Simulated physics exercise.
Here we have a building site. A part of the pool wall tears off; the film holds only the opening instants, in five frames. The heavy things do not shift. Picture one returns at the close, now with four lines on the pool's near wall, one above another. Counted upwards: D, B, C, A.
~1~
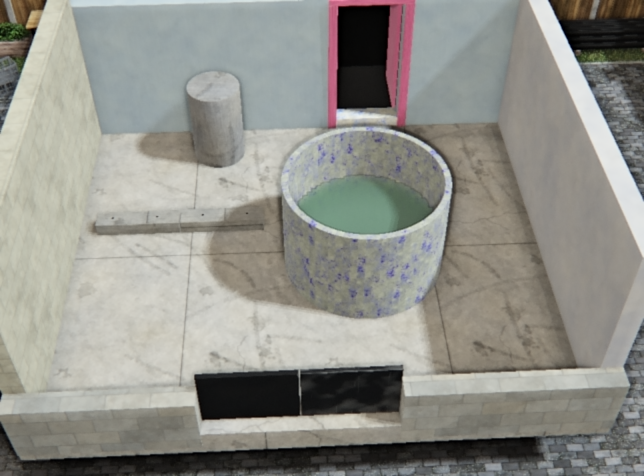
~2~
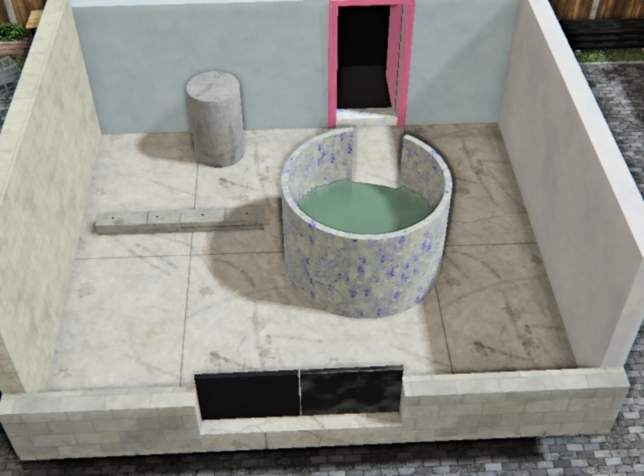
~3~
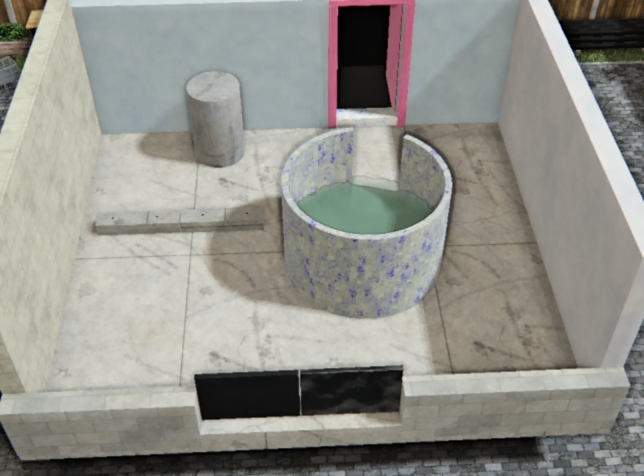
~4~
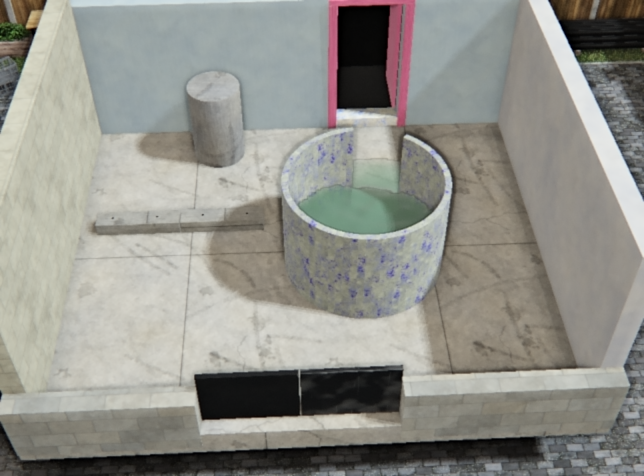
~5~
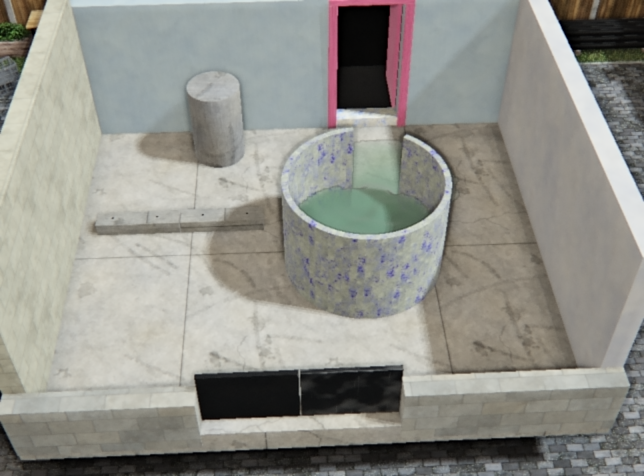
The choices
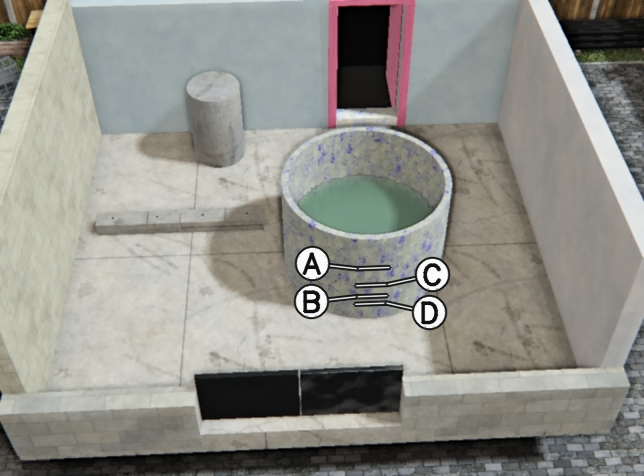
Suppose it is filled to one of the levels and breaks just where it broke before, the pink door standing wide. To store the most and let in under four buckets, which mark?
Use mark B.
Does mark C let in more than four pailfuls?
Yes, it does.
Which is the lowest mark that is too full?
That would be C.
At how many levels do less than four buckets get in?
Two of them.
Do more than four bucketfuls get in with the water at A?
Yes.
On the marked copy, A at (373, 268); B at (371, 296); C at (372, 285); D at (370, 303); from the bottom up D, B, C, A.
For mark A, dozens of bucketfuls pour in.
For mark B, a bucket or two gets in.
For mark C, about 9 bucketfuls get in.
For mark D, nothing gets over.
